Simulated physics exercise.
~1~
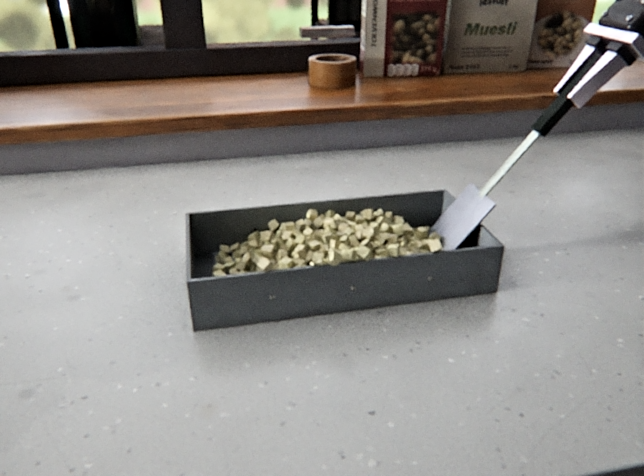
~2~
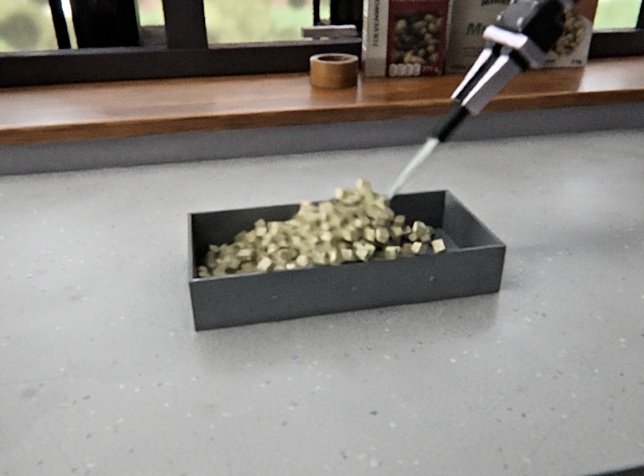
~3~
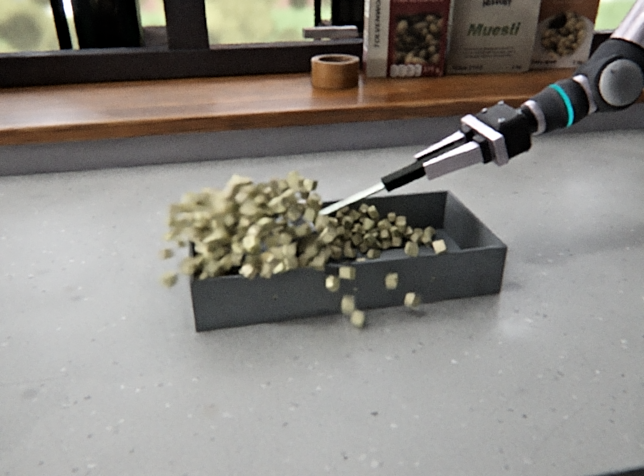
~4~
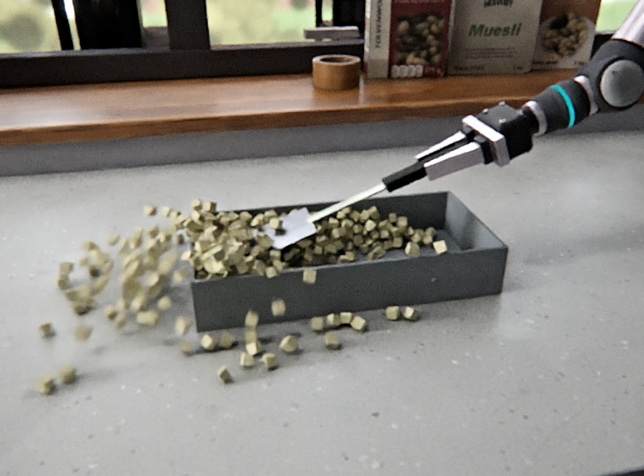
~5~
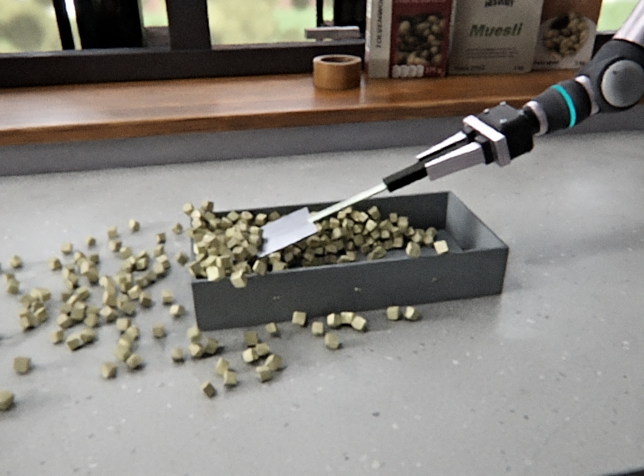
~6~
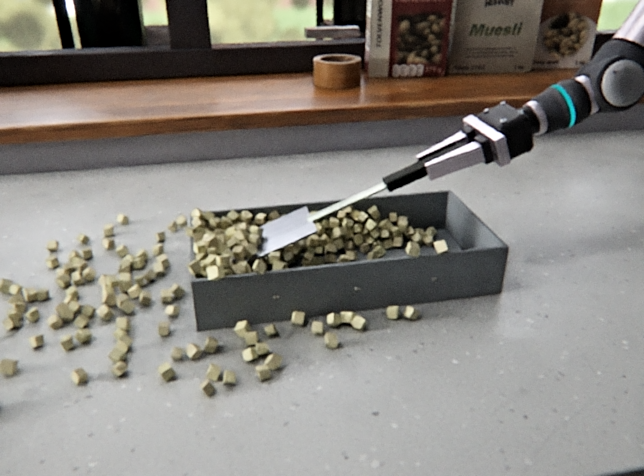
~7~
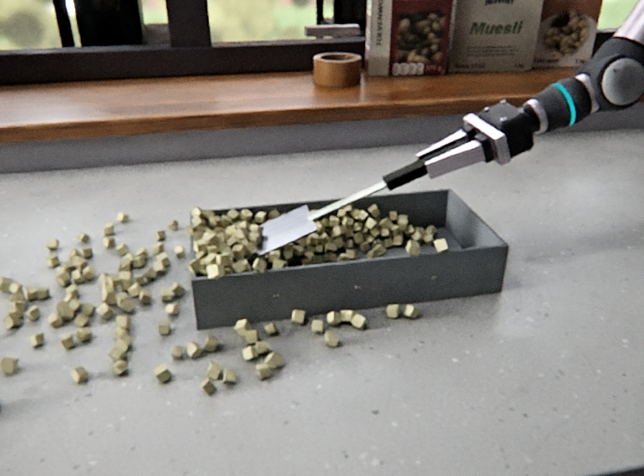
A robotic arm sweeps a flat paddle leftward through pale vegetable dice heaped in a dark roasting tin, flinging many over the left end and front side. The paddle stops inside the tin, with most dice still there and the rest scattered on the grey worktop.
